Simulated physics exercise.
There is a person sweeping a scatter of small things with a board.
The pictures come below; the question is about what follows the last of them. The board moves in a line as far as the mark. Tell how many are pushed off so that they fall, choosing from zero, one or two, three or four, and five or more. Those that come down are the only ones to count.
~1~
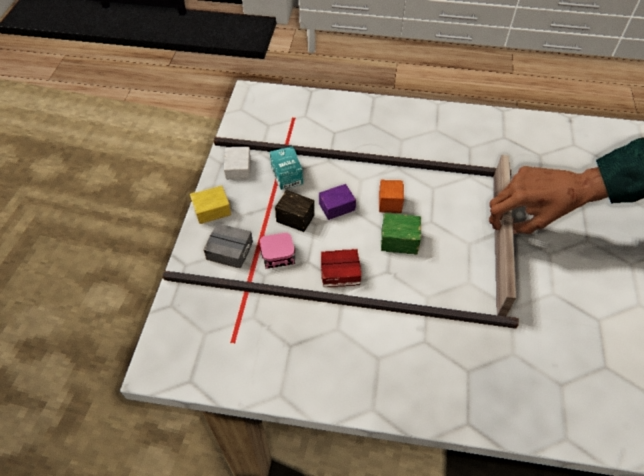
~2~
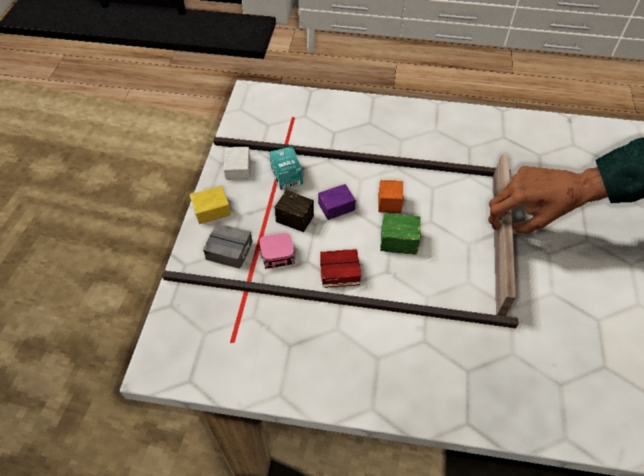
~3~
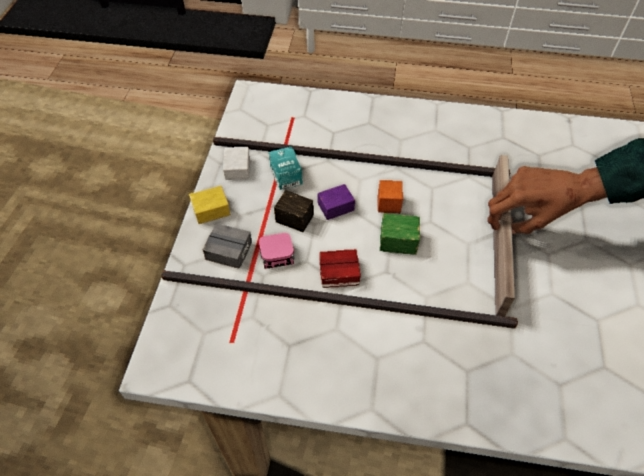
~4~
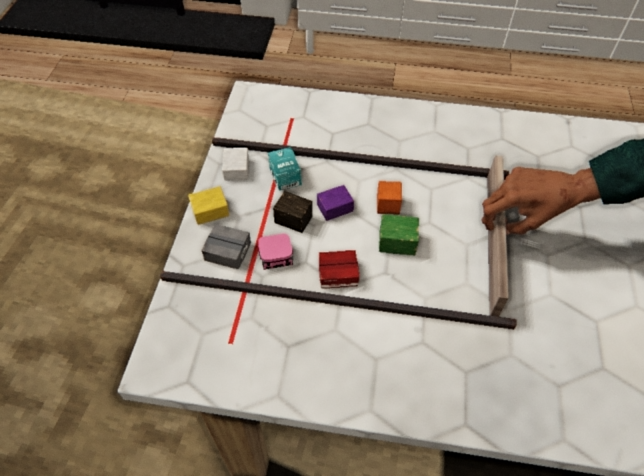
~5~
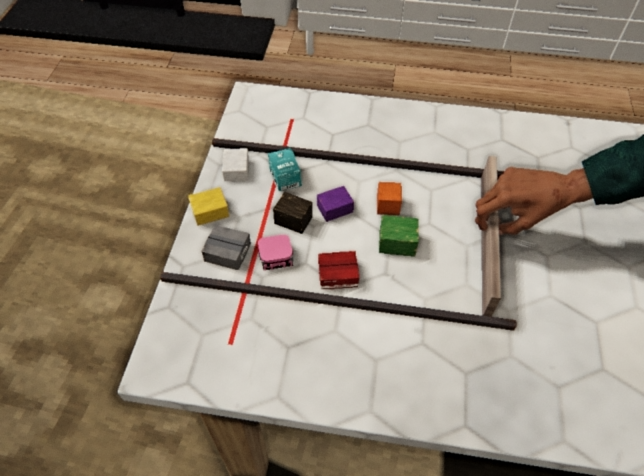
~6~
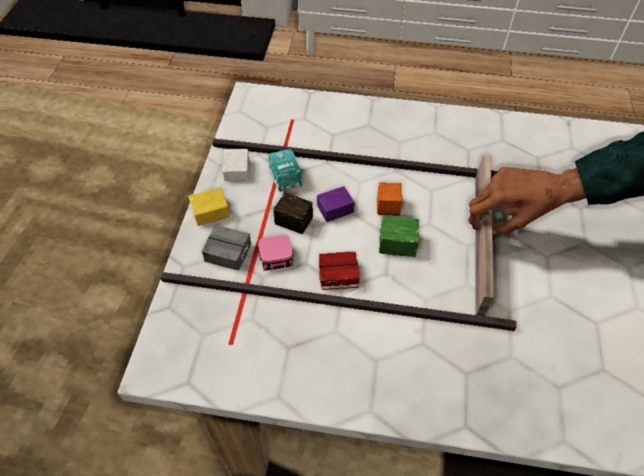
The count is one or two.
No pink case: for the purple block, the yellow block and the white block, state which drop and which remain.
The purple block stays on, the yellow block is lost, the white block survives.
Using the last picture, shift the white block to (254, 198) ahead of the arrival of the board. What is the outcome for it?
From that start, the object then is safe.
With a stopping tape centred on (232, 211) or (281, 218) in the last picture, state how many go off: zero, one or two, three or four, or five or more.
Okay, so it's at least five for the first place and not one for the second.
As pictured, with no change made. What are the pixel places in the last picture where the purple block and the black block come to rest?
Final positions - purple block around (234, 195), black block around (211, 215).
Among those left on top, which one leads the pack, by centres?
The white block.
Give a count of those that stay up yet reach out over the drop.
Tally: 0.
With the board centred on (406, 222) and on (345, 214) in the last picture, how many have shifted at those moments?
By then 1, and 5.
A little later, none off yet; yellow block at rest near (209, 207); white block at rest near (236, 165); grey box at rest near (227, 247).
Next, none off yet; yellow block at rest near (208, 206); white block at rest near (236, 165); grey box shifted about its own width near (201, 244).
When it is over, the number that fall off is one or two; down, grey box and yellow block.
